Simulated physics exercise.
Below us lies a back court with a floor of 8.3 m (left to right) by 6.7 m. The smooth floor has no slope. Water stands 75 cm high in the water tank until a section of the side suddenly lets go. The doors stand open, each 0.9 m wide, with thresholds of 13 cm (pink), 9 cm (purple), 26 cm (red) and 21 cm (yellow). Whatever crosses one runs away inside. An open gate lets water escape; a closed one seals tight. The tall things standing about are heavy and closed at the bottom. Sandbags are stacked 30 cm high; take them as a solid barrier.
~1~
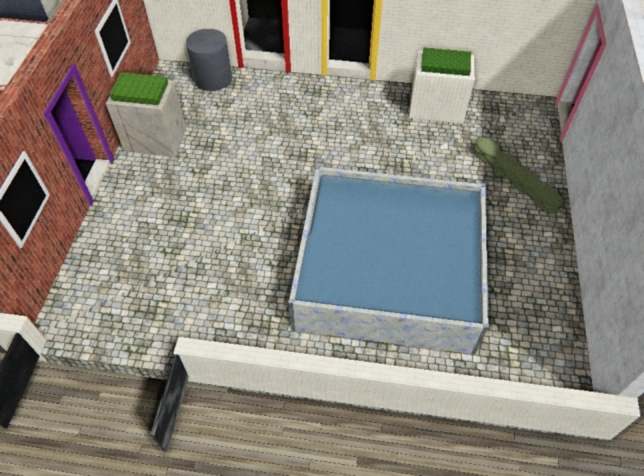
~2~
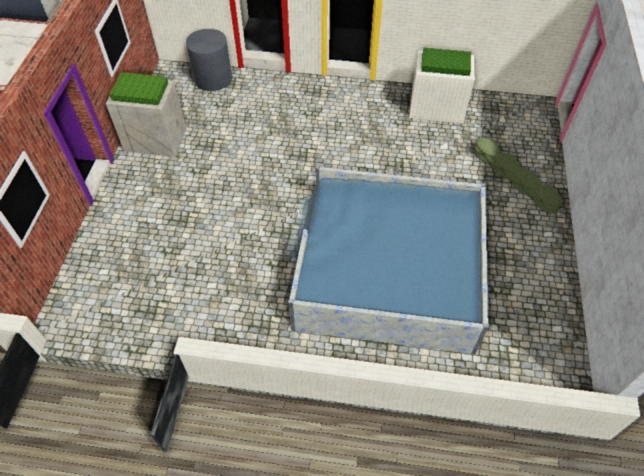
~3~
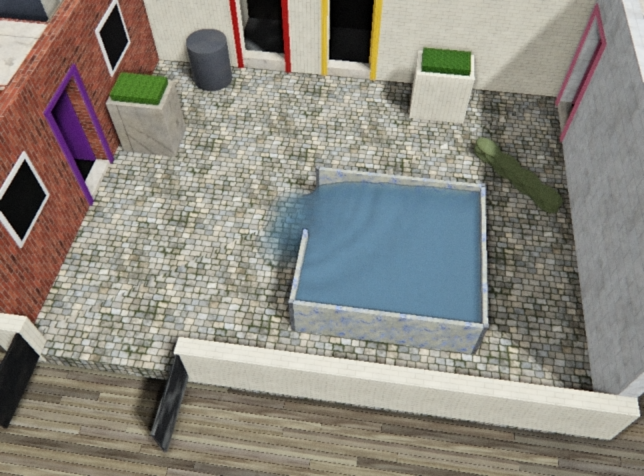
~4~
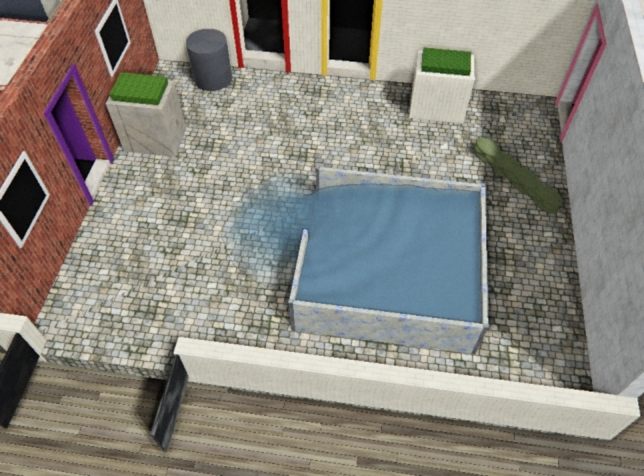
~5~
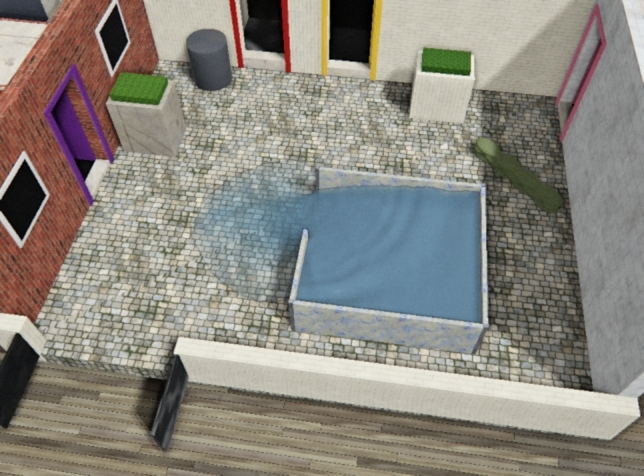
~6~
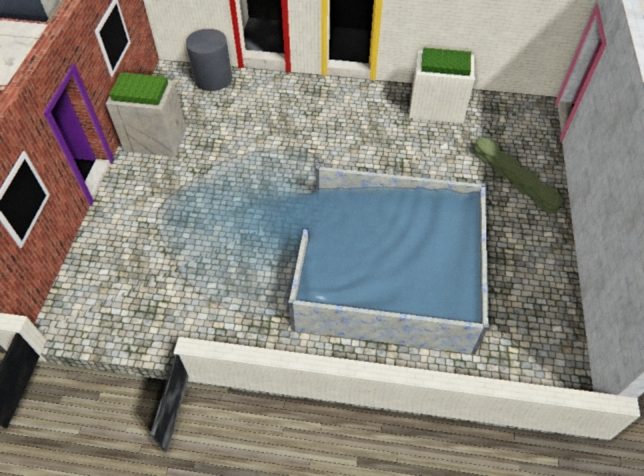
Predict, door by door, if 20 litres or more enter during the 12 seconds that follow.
Within that time: At the pink door it keeps below the limit; at the purple door it goes over the limit; at the red door it stays under the limit; at the yellow door it keeps below the limit.
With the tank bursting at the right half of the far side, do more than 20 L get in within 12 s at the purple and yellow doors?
Then: Purple below, yellow under.
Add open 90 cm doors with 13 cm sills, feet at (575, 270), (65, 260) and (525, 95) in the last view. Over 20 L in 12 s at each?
In that order: Below, above, under.
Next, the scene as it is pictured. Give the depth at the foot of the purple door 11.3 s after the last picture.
About 10.0 cm.
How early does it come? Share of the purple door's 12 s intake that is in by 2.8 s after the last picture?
About 55 per cent.
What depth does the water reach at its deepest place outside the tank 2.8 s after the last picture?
About 38 cm.
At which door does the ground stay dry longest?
It is the pink one.
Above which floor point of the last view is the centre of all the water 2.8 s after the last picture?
At about (283, 228).
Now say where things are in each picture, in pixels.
The water tank at (393, 243) is whole and still, 75 cm deep, in the first picture.
The front is at (306, 200), 0.7 m from the gap at (314, 219); 0.3 m2 of floor is under water; 75 cm left at the back of the water tank, in the second picture.
The front is at (266, 255), 1.0 m from the gap at (314, 221); 1.1 m2 of floor is under water; 75 cm left at the back of the water tank, in the third picture.
The front is at (227, 235), 1.5 m from the gap at (314, 222); 2.4 m2 of floor is under water; 75 cm left at the back of the water tank, in the fourth picture.
The front is at (196, 223), 2.0 m from the gap at (314, 222); 4.1 m2 of floor is under water; 75 cm left at the back of the water tank, in the fifth picture.
The front is at (168, 203), 2.6 m from the gap at (314, 221); 6.0 m2 of floor is under water; 75 cm left at the back of the water tank, in the sixth picture.
Then, 0.7 s after the last picture water covers 30 % of the floor and is deepest (46 cm) near (305, 224); pink door not reached, purple door 15 cm at the sill, 16 L in, red door not reached, yellow door not reached.
Then, 1.5 s after the last picture water covers 40 % of the floor and is deepest (40 cm) near (115, 156); pink door not reached, purple door 33 cm at the sill, 106 L in, red door not reached, yellow door not reached.
Then, 2.8 s after the last picture water covers 40 % of the floor and is deepest (38 cm) near (199, 68); pink door not reached, purple door 27 cm at the sill, 278 L in, red door 12 cm at the sill, 0 L in, yellow door not reached.
Then, 6.3 s after the last picture water covers 65 % of the floor and is deepest (18 cm) near (94, 200); pink door not reached, purple door 17 cm at the sill, 459 L in, red door 15 cm at the sill, 0 L in, yellow door 7 cm at the sill, 0 L in.
Then, 11.3 s after the last picture water covers 90 % of the floor and is deepest (11 cm) near (155, 69); pink door 6 cm at the sill, 0 L in, purple door 10 cm at the sill, 504 L in, red door 6 cm at the sill, 0 L in, yellow door 9 cm at the sill, 0 L in.
